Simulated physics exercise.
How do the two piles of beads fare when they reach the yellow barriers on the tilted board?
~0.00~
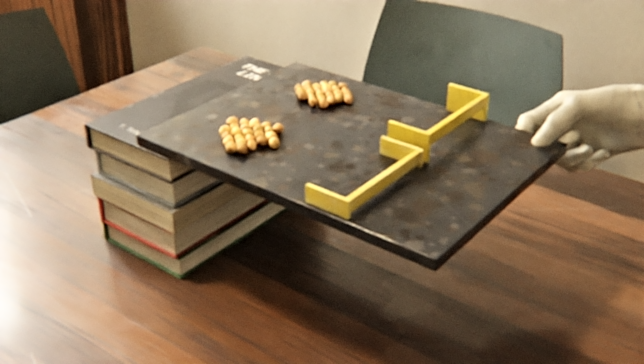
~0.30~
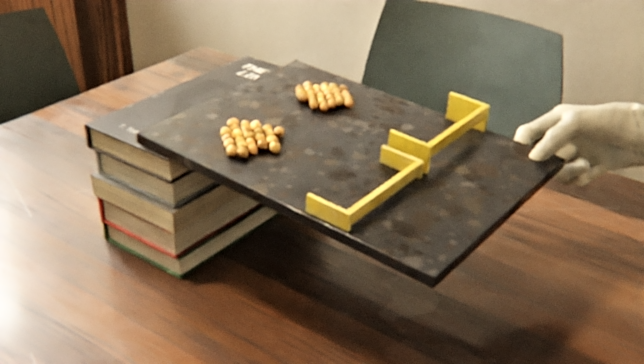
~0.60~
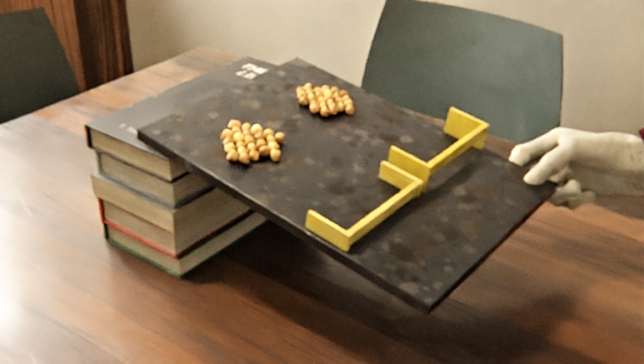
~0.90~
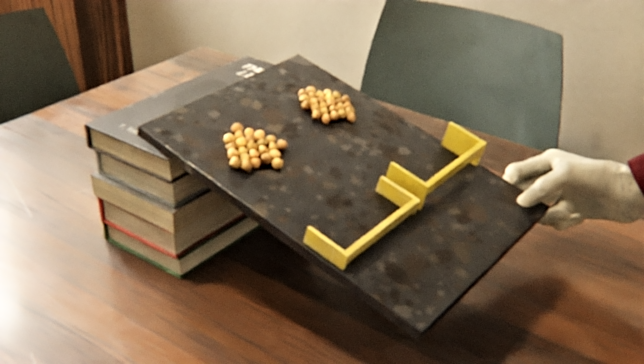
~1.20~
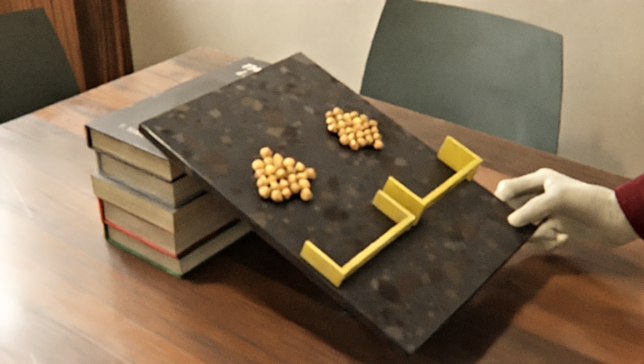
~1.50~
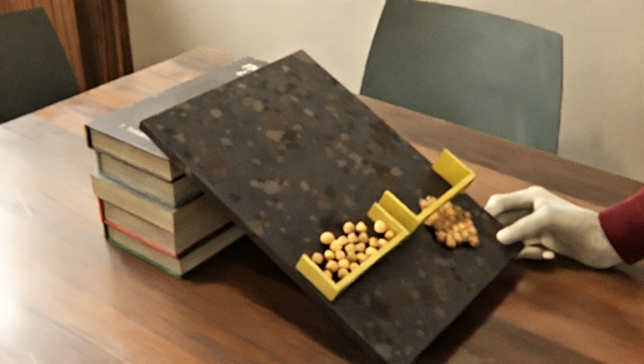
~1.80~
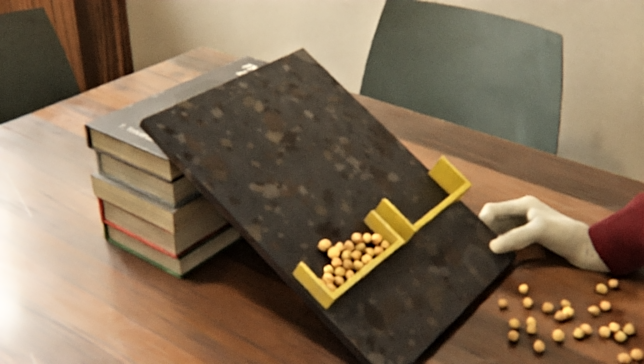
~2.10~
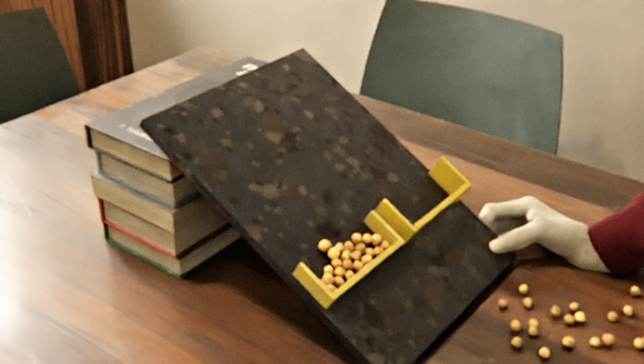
The nearer pile ends up gathered behind its yellow barrier. The farther pile rolls on past its barrier and scatters on the table near the hand.
